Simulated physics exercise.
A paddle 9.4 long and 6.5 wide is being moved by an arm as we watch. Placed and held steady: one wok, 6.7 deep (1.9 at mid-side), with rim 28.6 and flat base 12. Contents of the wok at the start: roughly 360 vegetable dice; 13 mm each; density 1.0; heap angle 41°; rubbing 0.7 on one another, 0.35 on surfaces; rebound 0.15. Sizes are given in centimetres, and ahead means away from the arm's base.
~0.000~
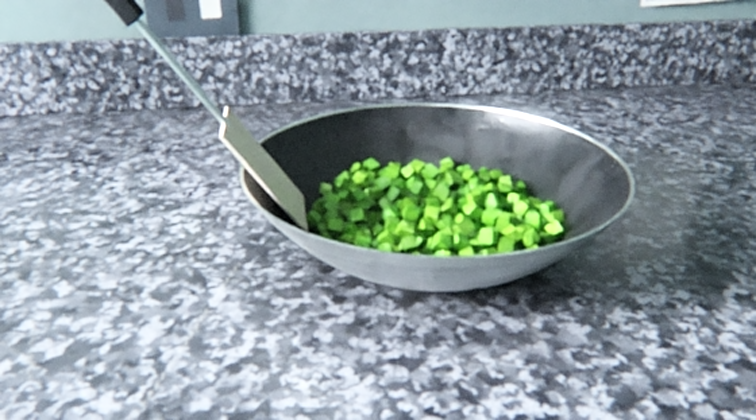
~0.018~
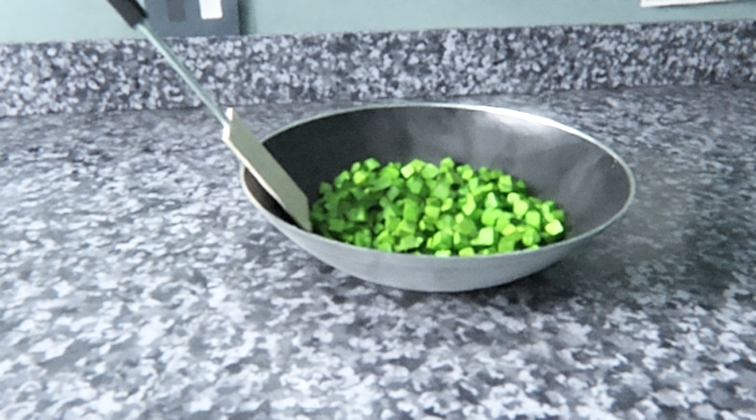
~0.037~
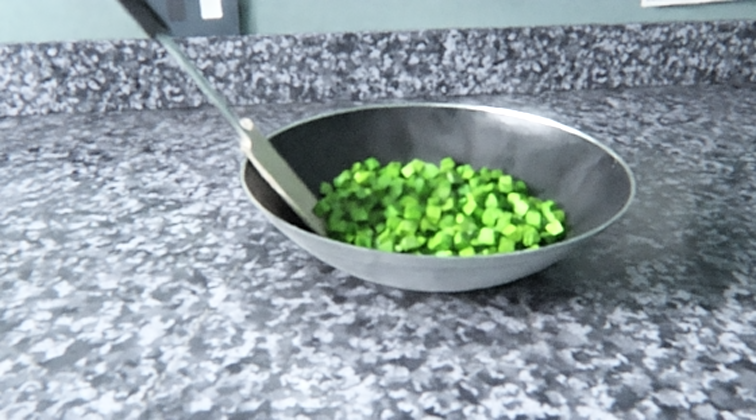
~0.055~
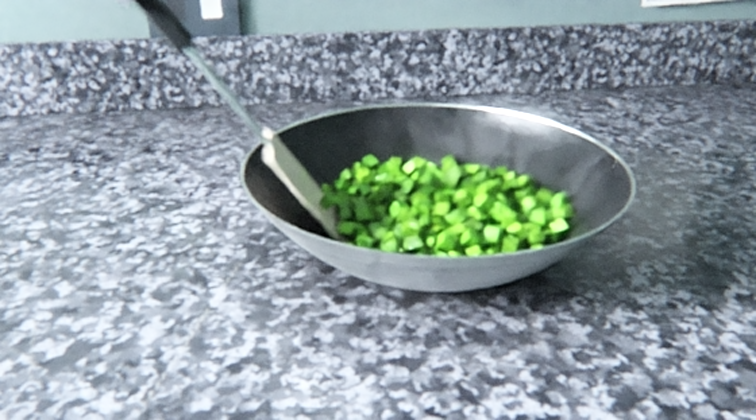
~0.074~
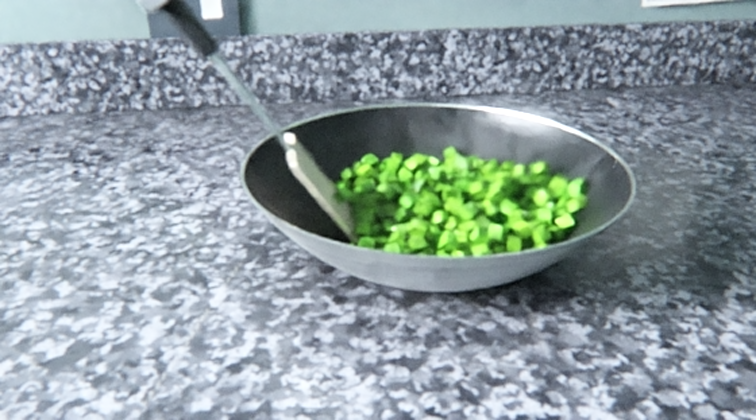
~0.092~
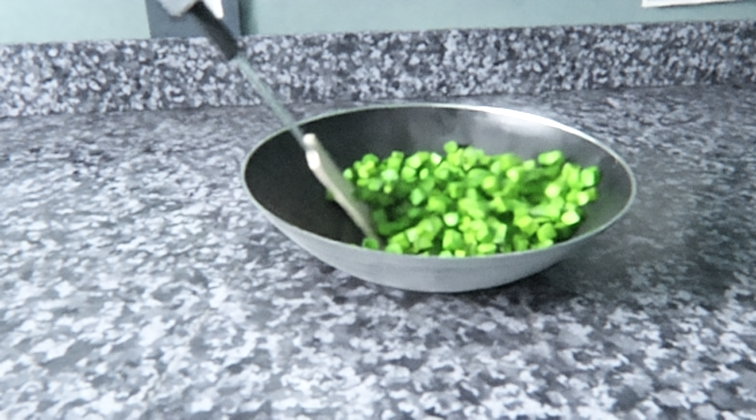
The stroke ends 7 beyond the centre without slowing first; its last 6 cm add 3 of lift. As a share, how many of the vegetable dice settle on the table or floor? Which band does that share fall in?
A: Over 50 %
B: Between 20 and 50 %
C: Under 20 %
(C) Under 20 %.
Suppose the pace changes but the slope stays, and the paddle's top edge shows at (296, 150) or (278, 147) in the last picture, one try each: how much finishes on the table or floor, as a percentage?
Roughly 10 per cent, then roughly 5 per cent.
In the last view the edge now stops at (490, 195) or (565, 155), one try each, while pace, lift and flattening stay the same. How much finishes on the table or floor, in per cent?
Around 0 per cent for the first try and 40 per cent for the second.
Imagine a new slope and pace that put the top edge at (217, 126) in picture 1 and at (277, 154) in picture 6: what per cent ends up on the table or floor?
My guess would be close to 0 per cent.
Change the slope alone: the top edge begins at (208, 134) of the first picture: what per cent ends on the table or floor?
Around 15 percent ends up on the table or floor.
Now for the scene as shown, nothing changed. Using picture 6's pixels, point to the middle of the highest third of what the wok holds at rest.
The middle lies somewhere around (548, 178).
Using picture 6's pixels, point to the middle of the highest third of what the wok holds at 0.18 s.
Near (547, 178).
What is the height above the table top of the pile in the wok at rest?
Height at rest: Roughly 7.5 cm.
By 0.14 s, sloping 56°, highest piece 7 above the table; 358 in the wok.
By 0.18 s, sloping 56°, highest piece 8 above the table; 357 in the wok, 1 on the blade or in flight.
By 0.40 s, sloping 56°, highest piece 8 above the table; 328 in the wok, 21 on the table or floor, 9 on the blade or in flight.
By 1.45 s, sloping 56°, highest piece 8 above the table; 328 in the wok, 30 on the table or floor.
Final count, 328 in the wok, 30 on the table or floor. That is 8 % on the table or floor.
